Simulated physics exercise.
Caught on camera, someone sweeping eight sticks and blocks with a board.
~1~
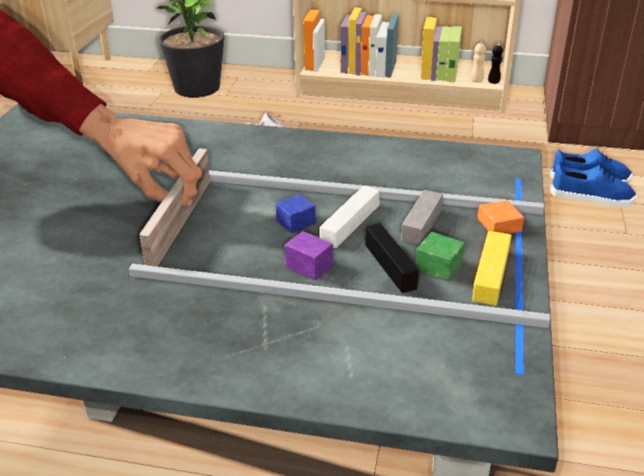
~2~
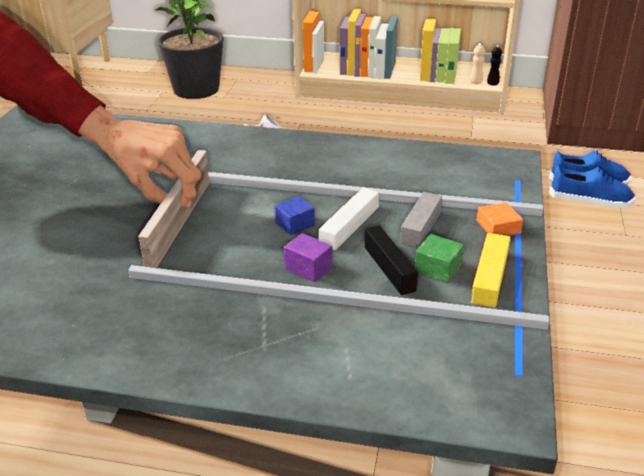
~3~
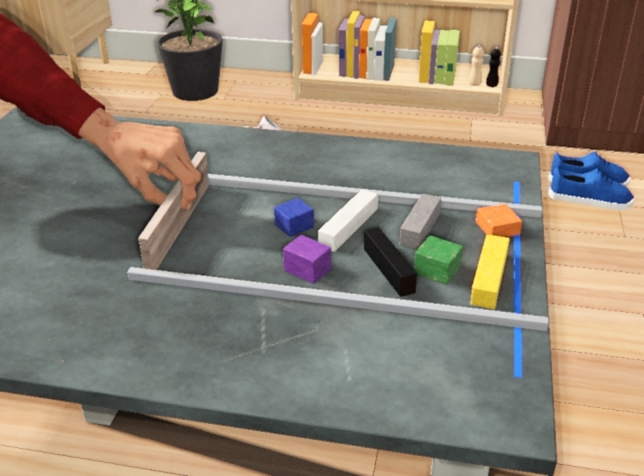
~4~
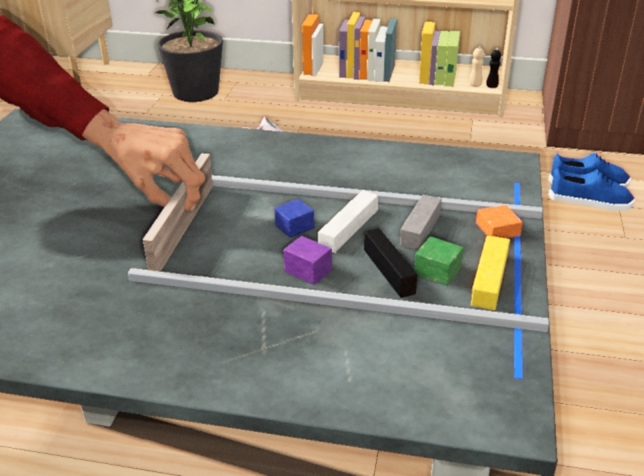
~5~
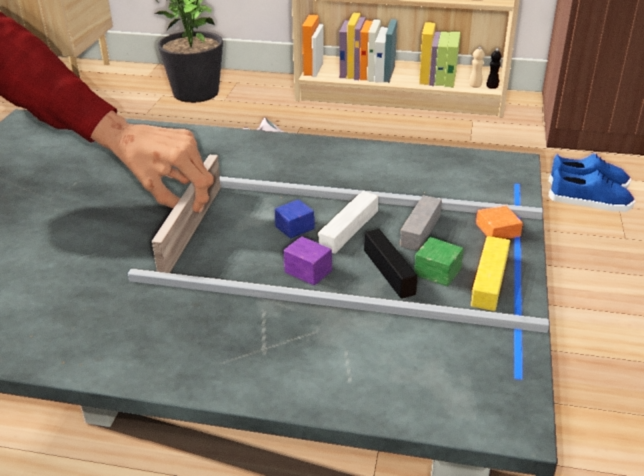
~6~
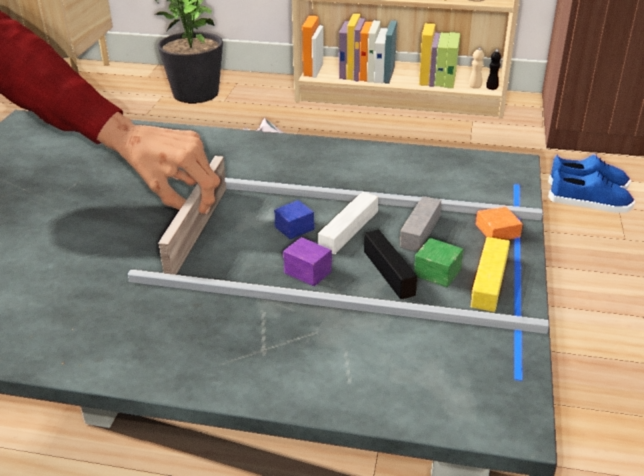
The footage shows a hand in a red sleeve holding a wooden board between two rails on a dark tabletop, then sliding it slightly right toward eight coloured blocks and sticks, which stay still near a blue tape line.
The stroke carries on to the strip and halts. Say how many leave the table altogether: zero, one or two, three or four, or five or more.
As it turns out, the number that fall off is five or more.
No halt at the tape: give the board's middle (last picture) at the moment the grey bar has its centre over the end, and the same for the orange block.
At (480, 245) for the grey bar; at (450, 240) for the orange block.
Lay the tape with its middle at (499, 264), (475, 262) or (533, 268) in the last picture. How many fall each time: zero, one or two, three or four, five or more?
In that order: At least five; three to four; more than four.
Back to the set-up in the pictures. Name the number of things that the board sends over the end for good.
Exactly 6.
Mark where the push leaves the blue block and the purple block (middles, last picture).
The blue block stops around (533, 237); the purple block around (539, 283).
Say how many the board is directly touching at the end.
The number is 2.
Soon after, none off yet; orange block at rest near (499, 224); yellow bar at rest near (491, 273); green block at rest near (439, 263).
Then, none off yet; orange block moved a little near (515, 228); yellow bar moved a little near (522, 279); green block moved about its own width near (491, 272).
At rest, the number that fall off is five or more; fallen, white bar, black stick, grey bar, green block, yellow bar and orange block.
